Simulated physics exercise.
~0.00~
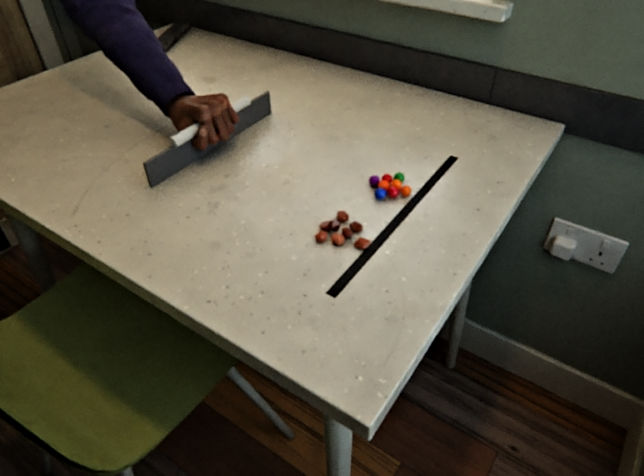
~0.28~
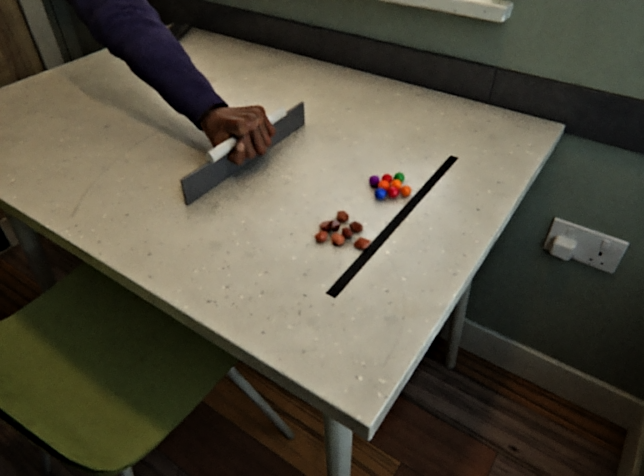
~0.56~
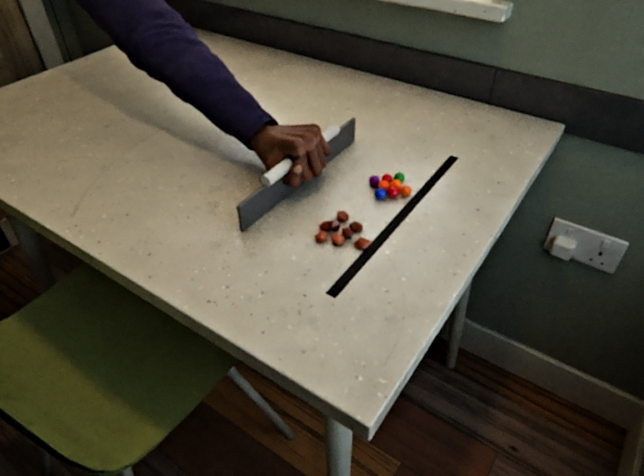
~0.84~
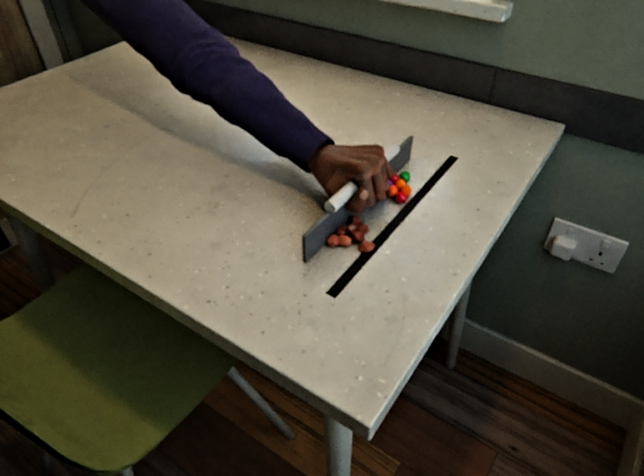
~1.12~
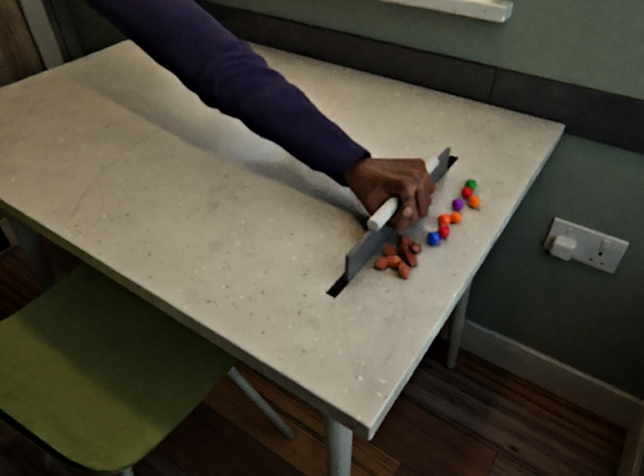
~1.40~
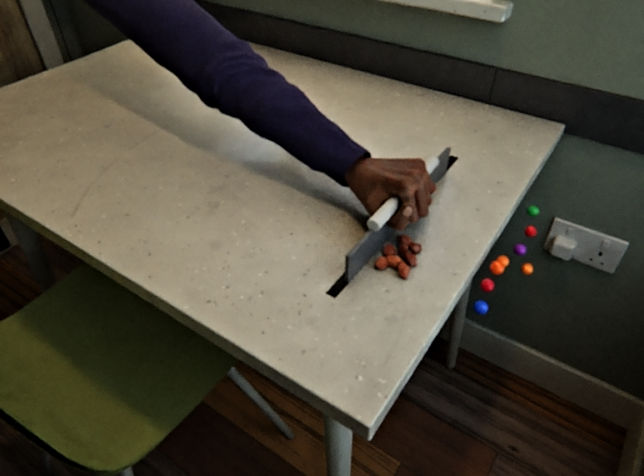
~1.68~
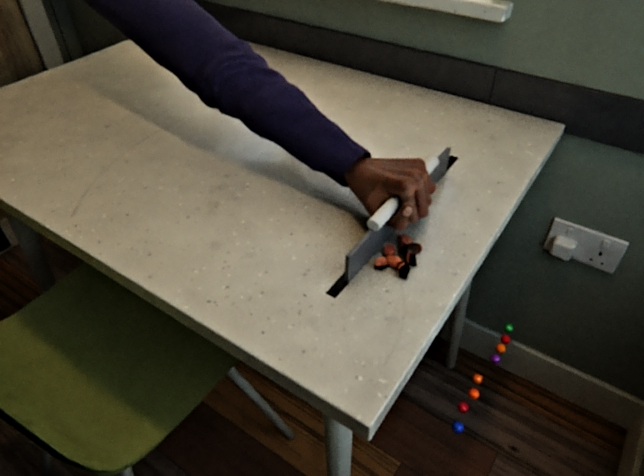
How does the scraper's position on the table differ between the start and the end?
At the start the scraper is over on the left part of the table, well away from the black tape. By the end it is further right and nearer the viewer, resting along the tape.
